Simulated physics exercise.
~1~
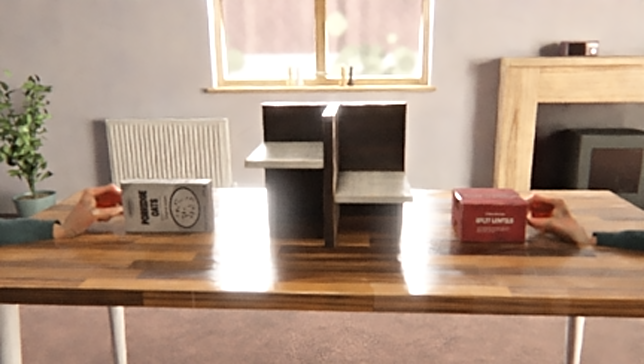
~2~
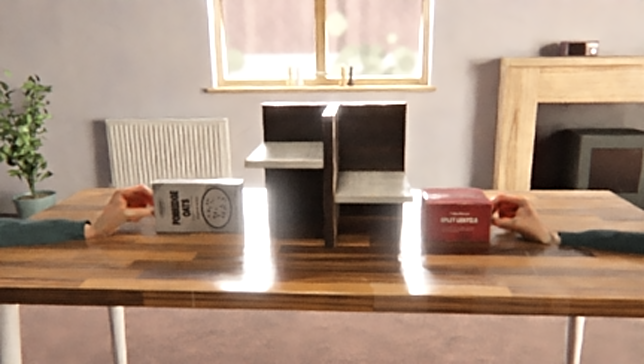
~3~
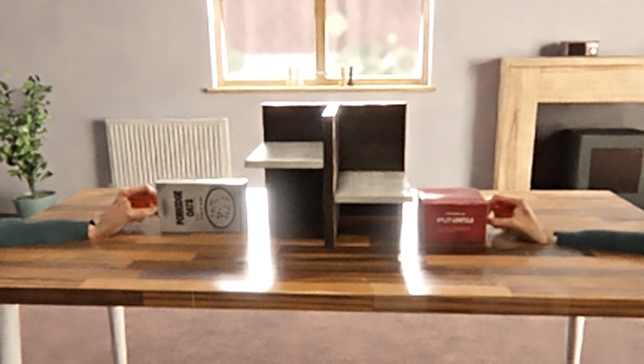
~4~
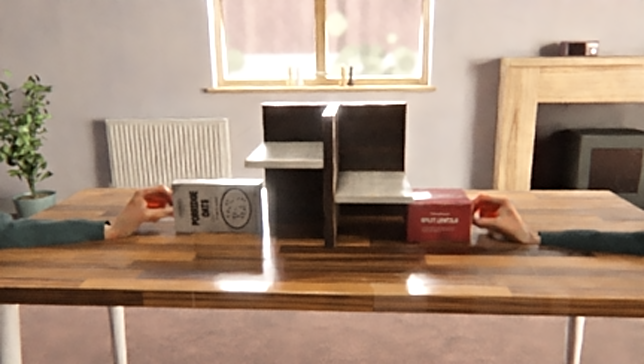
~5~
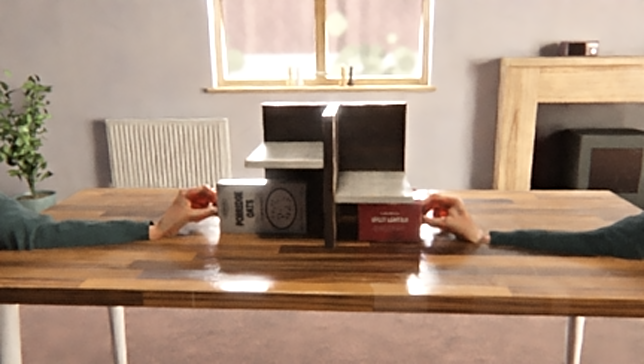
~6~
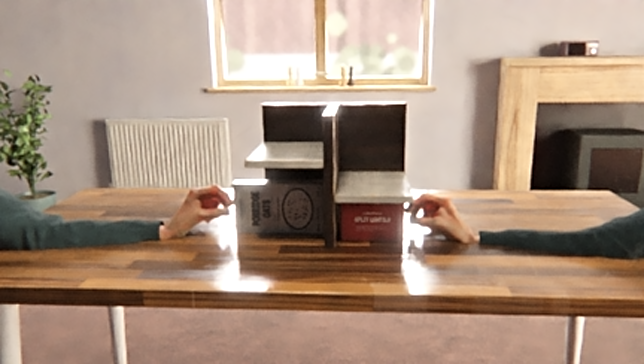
On a wooden table in a bright room with a window, a dark stand with two pale shelves at different heights sits between two hands reaching in from either side. The left hand holds a white packet lying on its side, and the right hand holds a red box. Both hands push their items inward along the tabletop, pause briefly, then bring them up to the stand's openings. The packet slides in beneath the higher left shelf while the box slides beneath the lower right one. Both end up under the shelves, with the hands still close beside them.
